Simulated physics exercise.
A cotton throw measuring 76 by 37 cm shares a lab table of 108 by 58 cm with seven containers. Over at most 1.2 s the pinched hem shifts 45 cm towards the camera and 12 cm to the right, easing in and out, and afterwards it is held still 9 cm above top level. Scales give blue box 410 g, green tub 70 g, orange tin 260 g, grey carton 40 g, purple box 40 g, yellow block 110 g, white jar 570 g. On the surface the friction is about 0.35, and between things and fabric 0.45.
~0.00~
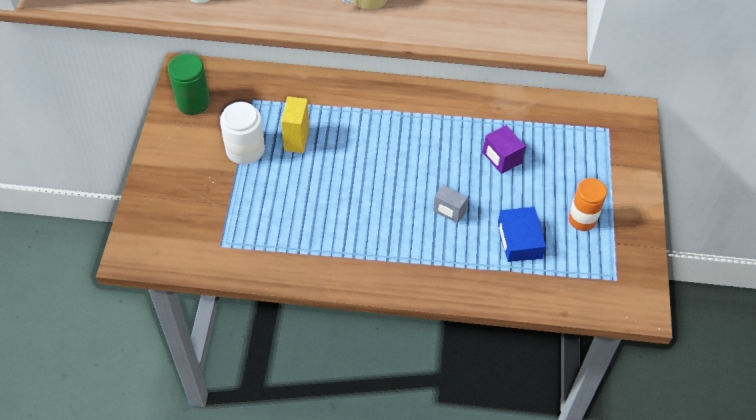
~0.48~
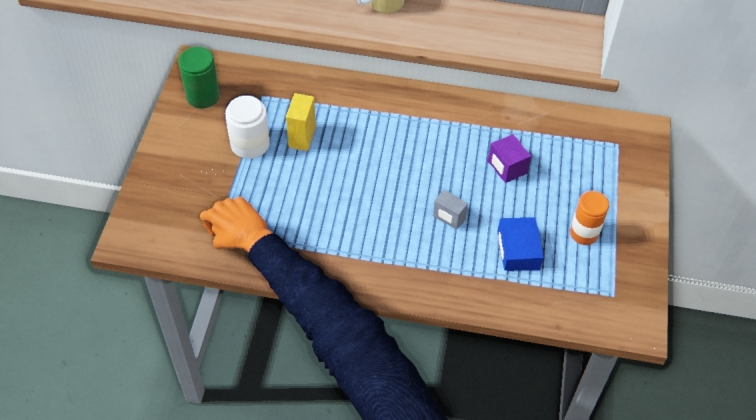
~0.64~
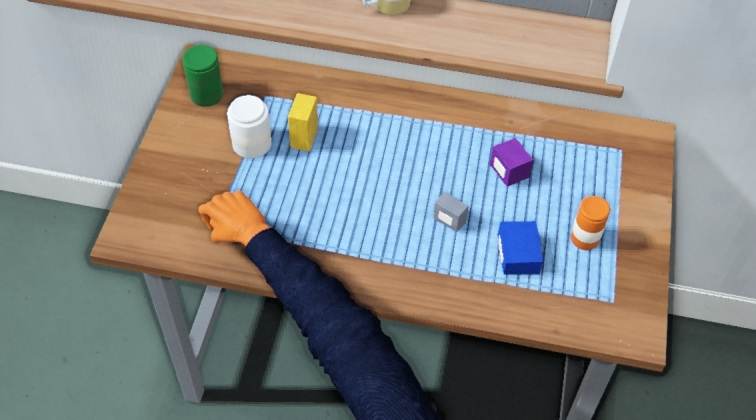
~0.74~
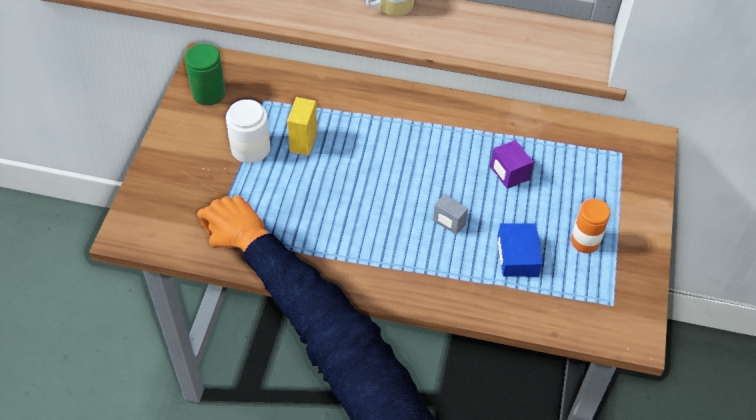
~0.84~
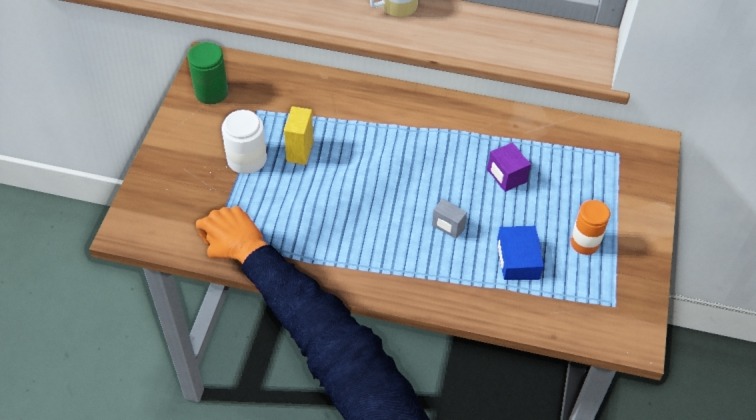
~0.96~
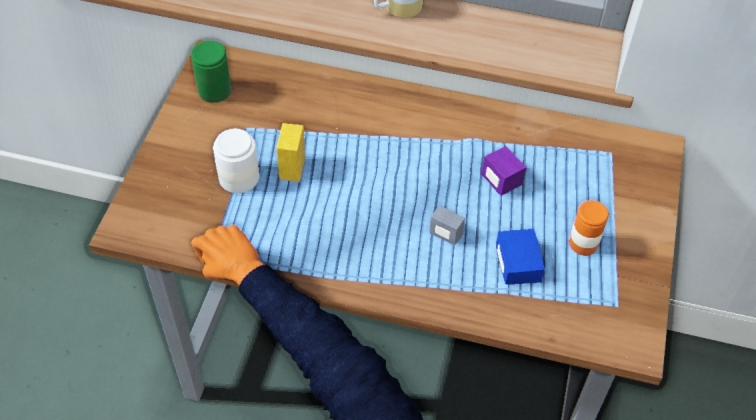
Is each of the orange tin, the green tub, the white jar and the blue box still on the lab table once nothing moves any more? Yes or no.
Orange tin yes, green tub yes, white jar no, blue box yes.
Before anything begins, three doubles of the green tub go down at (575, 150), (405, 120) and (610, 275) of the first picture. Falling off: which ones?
First keeps its place, second keeps its place, third keeps its place.
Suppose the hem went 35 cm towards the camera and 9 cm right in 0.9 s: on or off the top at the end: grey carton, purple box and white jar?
Result - grey carton: Still on top, purple box: Still on top, white jar: Gone.
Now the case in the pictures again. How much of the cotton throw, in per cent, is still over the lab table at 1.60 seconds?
Roughly 55%.
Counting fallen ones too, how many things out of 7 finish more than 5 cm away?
Count recorded: 6.
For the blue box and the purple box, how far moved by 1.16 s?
Blue box: 2 cm; purple box: 8 cm.
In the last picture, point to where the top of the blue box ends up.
(467, 291).
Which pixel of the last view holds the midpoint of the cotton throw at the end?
(343, 303) or thereabouts.
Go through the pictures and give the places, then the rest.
Shows, orange tin (593, 189); green tub (185, 66); white jar (240, 115); blue box (523, 228); cotton throw corners (220, 247) (608, 129) (616, 281), in the first picture.
Shows, cotton throw corners (618, 145) (614, 297); grip (215, 234), in the second picture.
Shows, cotton throw corners (621, 151) (613, 303); grip (214, 228), in the third picture.
Shows, white jar (246, 112); yellow block (302, 111); cotton throw corners (622, 154) (613, 306); grip (213, 232), in the fourth picture.
Shows, grey carton (450, 210); purple box (511, 157); white jar (242, 123); cotton throw corners (618, 154) (615, 307); grip (211, 243), in the fifth picture.
Shows, orange tin (594, 212); green tub (208, 52); white jar (234, 142); blue box (521, 250); cotton throw corners (611, 153) (618, 307); grip (207, 262), in the sixth picture.
By 1.2 s, 90 % of the cotton throw is still over the top; white jar 22 cm off its start, orange tin 3 cm off its start, blue box 2 cm off its start.
By 1.4 s, 75 % of the cotton throw is still over the top; white jar 36 cm off its start, orange tin 9 cm off its start, blue box 7 cm off its start.
By 1.6 s, 55 % of the cotton throw is still over the top; white jar over the edge, orange tin 14 cm off its start at (518, 216), blue box 12 cm off its start at (476, 283).
By 1.8 s, 50 % of the cotton throw is still over the top; white jar over the edge, orange tin 17 cm off its start, blue box 14 cm off its start.
By 3.4 s, 50 % of the cotton throw is still over the top; white jar over the edge, orange tin 17 cm off its start at (505, 221), blue box 14 cm off its start at (467, 291), green tub 0 cm off its start at (208, 52).
